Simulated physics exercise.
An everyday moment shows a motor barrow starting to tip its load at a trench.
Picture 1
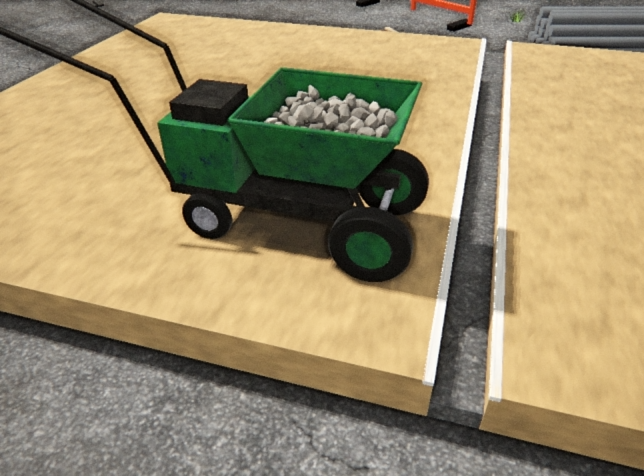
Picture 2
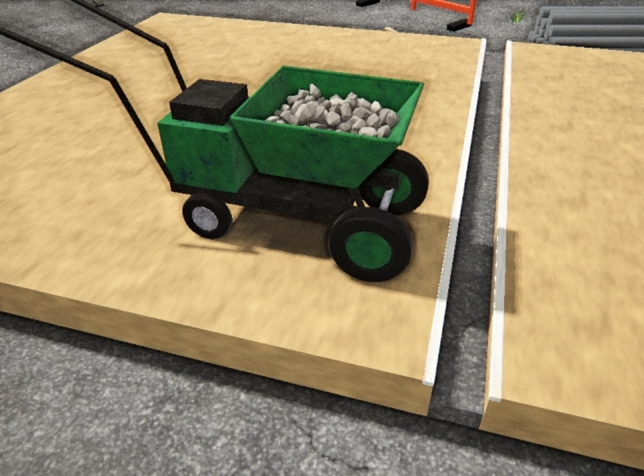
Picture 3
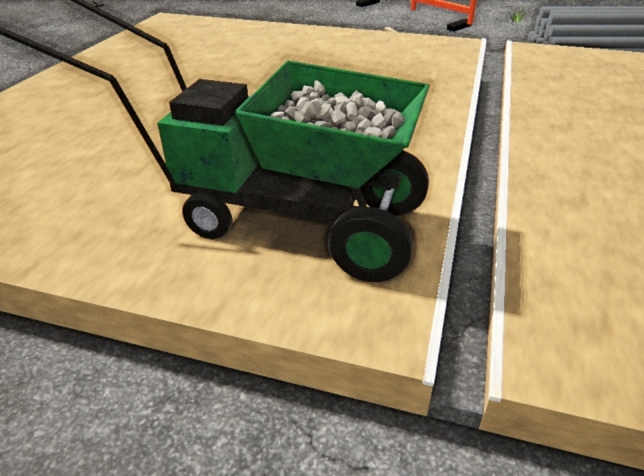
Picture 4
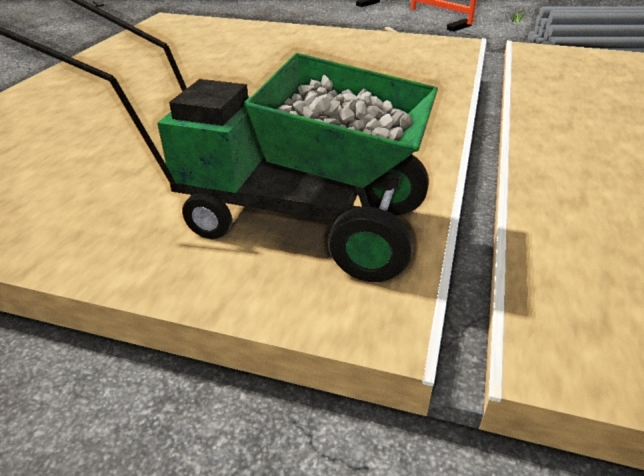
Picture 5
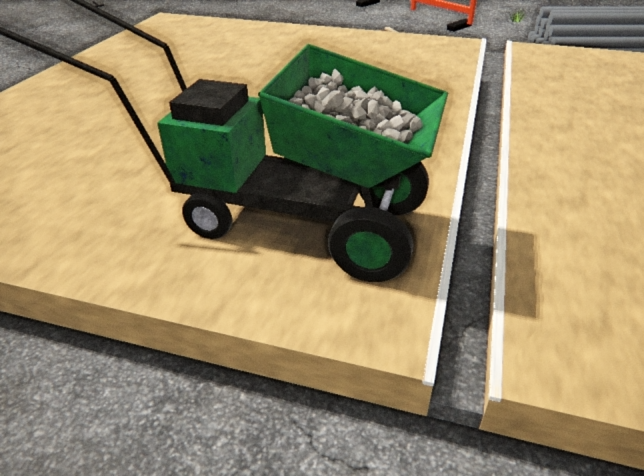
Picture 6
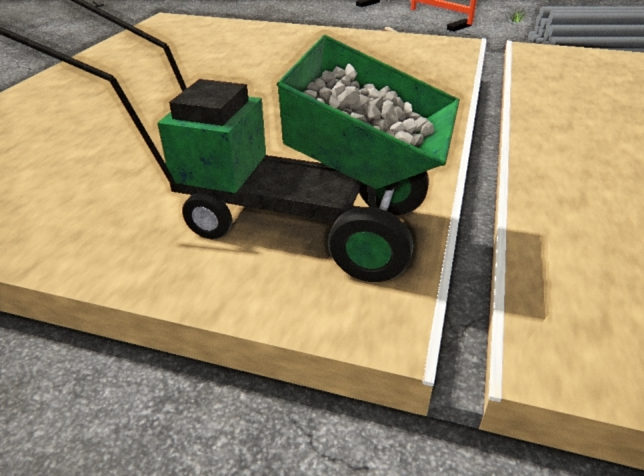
Green skip of a motor barrow loaded with broken stones tilting forward to the right beside a narrow trench, wheels staying still.
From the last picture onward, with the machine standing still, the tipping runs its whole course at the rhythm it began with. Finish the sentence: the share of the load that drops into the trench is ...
Less than half.
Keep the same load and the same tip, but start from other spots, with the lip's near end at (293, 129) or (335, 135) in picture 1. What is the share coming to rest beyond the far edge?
0 and 10 in a hundred, in that order.
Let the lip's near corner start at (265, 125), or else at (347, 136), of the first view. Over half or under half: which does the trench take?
Try one: The lesser share. Try two: The greater share.
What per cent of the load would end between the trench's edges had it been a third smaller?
About 30 per cent.
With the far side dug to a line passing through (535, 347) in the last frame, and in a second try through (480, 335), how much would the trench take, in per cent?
Roughly 70 % and 0 %.
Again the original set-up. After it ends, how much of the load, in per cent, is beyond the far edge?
About 65 %.
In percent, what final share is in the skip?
About 0 per cent.
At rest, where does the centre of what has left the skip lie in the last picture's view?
(521, 260).
Soon after the last picture, skip tipped steeply; all in the skip.
A little later, skip tipped right over; most in the skip; a small part beyond it; a stray few falling.
Later still, skip tipped right over; about a quarter in the skip; a small part in or heaped over the trench; most beyond it.
By the end, skip tipped right over; about a third in or heaped over the trench; about two thirds beyond it.
